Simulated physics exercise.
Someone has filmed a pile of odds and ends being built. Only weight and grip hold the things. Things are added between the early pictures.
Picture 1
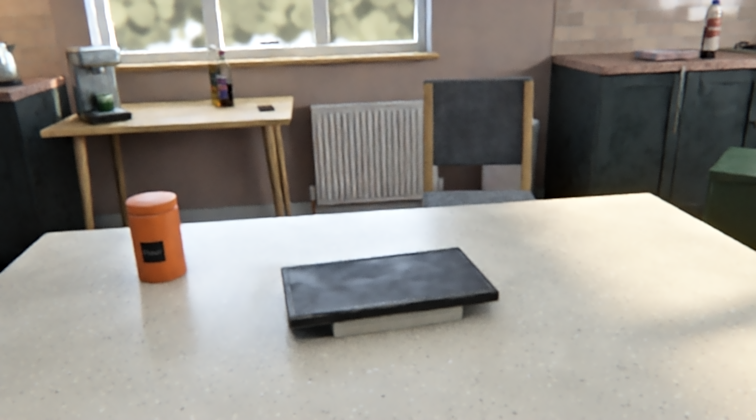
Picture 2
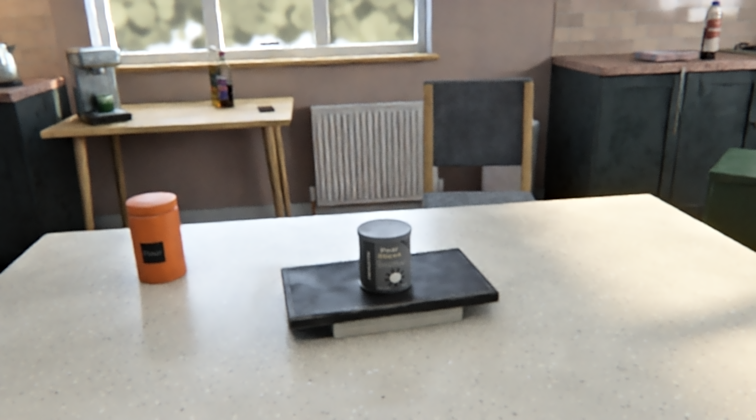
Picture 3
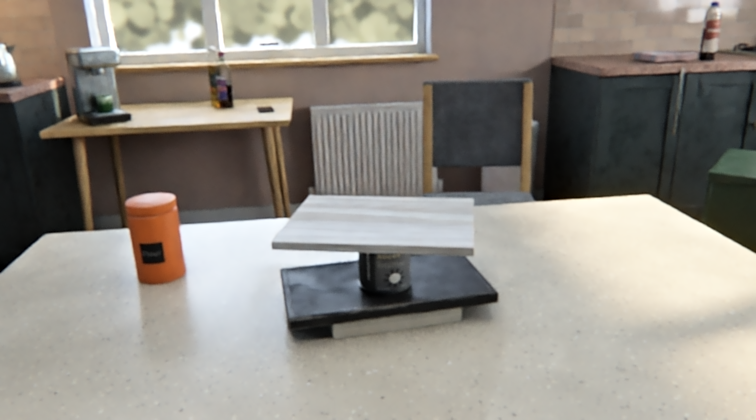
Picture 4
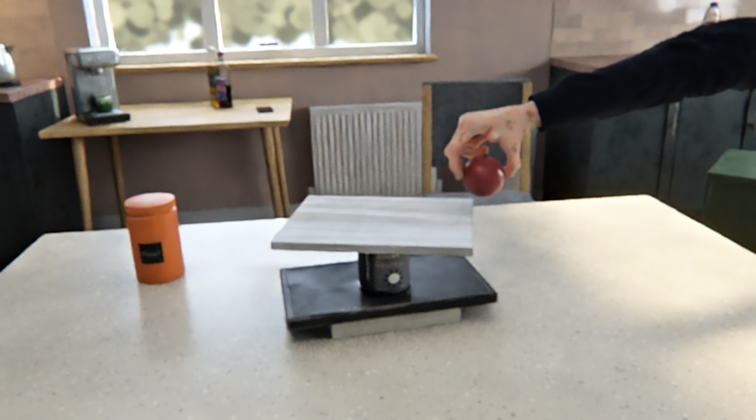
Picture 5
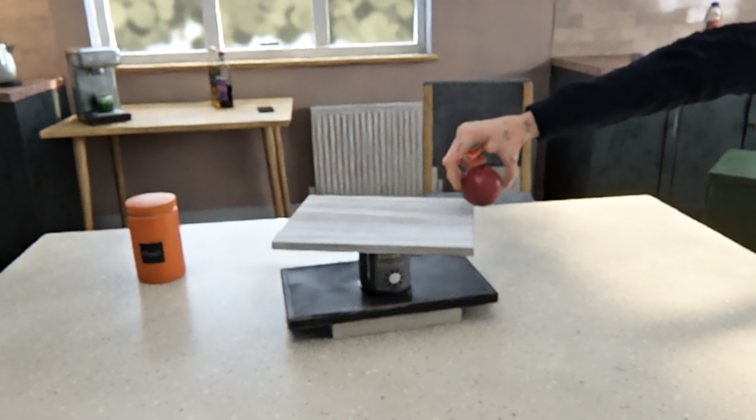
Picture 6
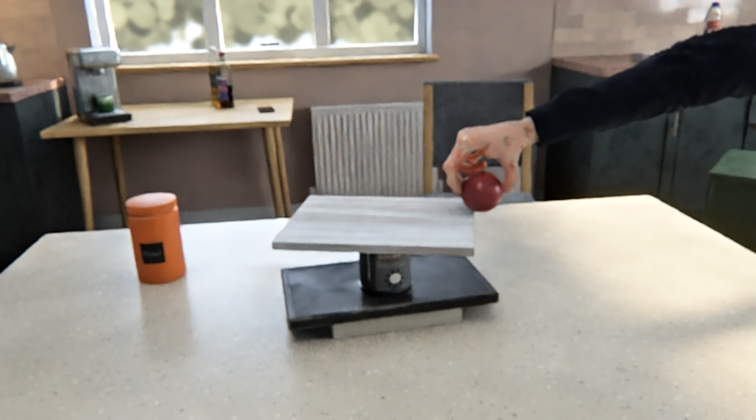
We see a grey pot appear on a black tray beside an orange jar, then a white board on top of the pot, before a hand from the right lowers a red apple onto the board's right edge, still holding it.
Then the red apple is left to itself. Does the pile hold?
In the end the pile loses its balance.
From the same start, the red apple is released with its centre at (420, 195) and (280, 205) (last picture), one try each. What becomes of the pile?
First try: It holds; second try: It comes apart.
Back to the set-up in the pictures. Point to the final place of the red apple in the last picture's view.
Near (521, 283).
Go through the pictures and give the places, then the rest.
In the first picture, the last thing is not in view yet.
In the second picture, the last thing is not in view yet; grey pot (385, 255).
In the third picture, the last thing is not in view yet; black tray (384, 285).
The fourth picture shows on its way; red apple (483, 177); orange jar (155, 238).
The fifth picture shows on its way; red apple (481, 186); white board (381, 222).
The sixth picture shows set down, still held; red apple (482, 191).
Then, 0.30 s on from there, red apple now fallen.
Then, 0.40 s on from there, things are still on the move.
In the end, fallen, red apple; the other 5 unmoved. At the end, from the last picture's camera, red apple near (522, 282). The pile comes apart.
